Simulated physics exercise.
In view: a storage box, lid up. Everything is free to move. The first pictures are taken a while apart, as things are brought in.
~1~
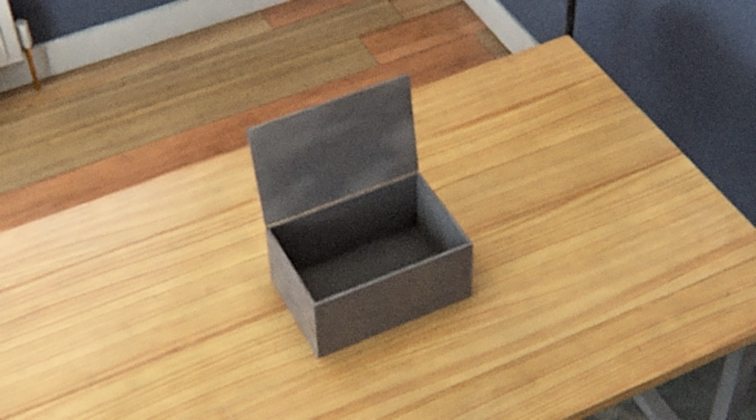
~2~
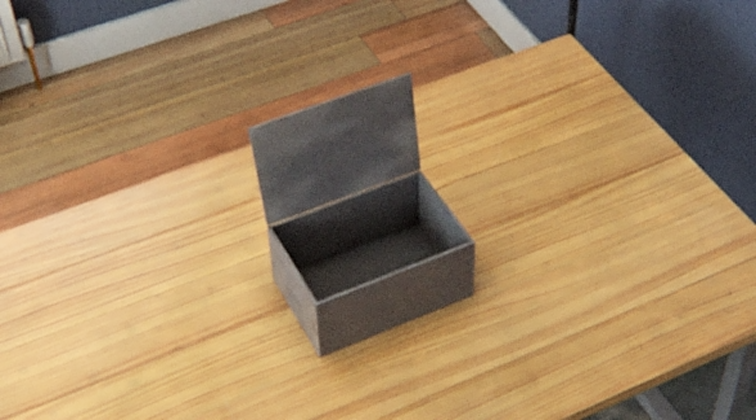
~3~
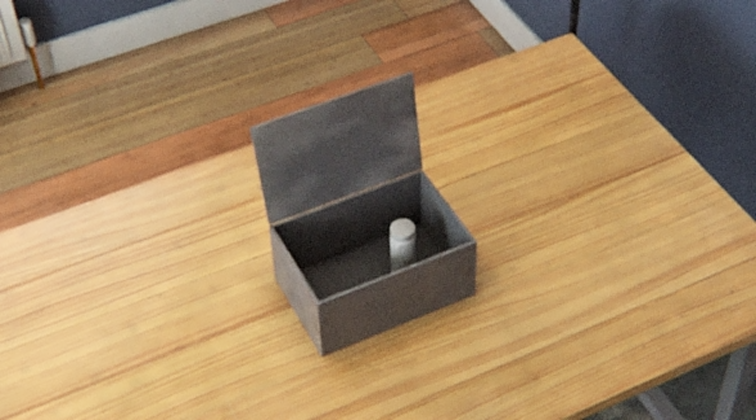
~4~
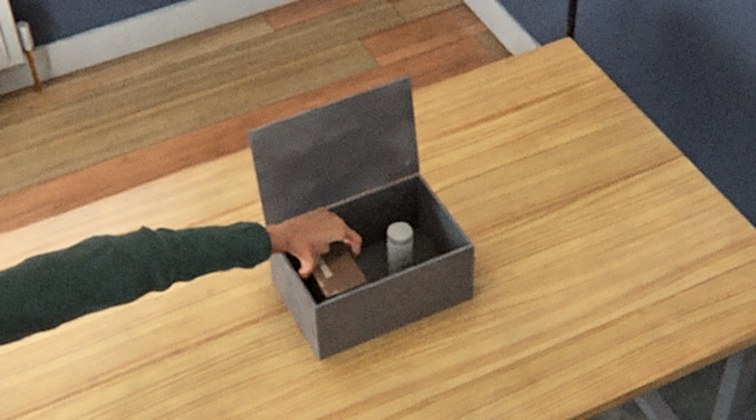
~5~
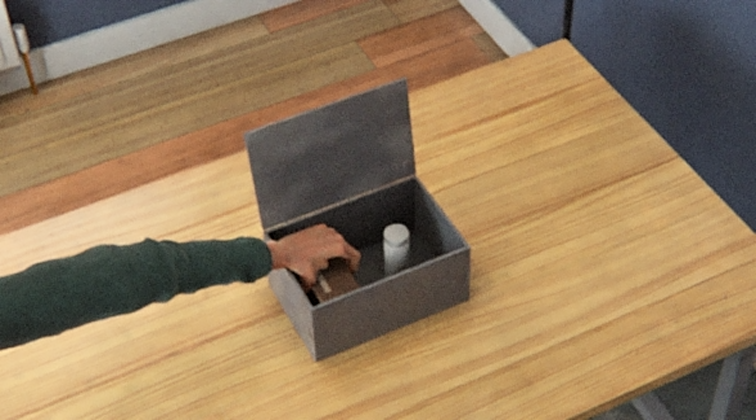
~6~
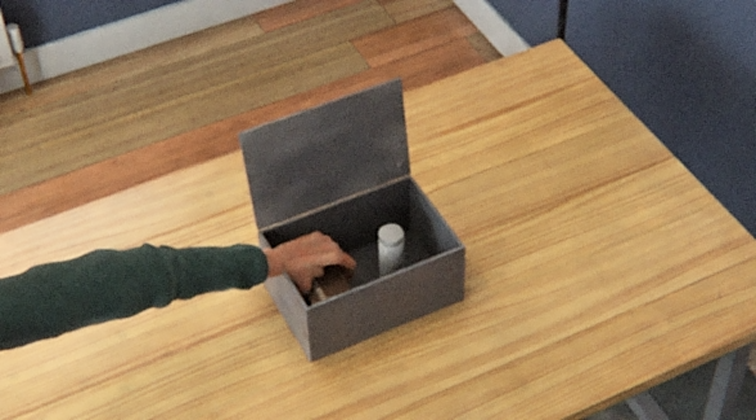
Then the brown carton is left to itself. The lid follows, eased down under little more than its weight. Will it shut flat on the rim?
Outcome: The lid shuts flat.
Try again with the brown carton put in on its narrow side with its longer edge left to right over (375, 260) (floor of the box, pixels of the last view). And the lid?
Then it shuts flat.
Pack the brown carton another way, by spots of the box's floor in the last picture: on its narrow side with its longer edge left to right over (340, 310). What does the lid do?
Then it sits on the rim.
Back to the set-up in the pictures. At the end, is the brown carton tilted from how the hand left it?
It stays as placed.
Then, 1.10 s on from there, lid starting down.
Then, 1.60 s on from there, lid 60° above the rim.
Then, 1.90 s on from there, lid 38° above the rim.
Then, 2.20 s on from there, lid 13° above the rim.
In the end, lid shut; both unmoved. At the end, from the last picture's camera, brown carton near (323, 294).
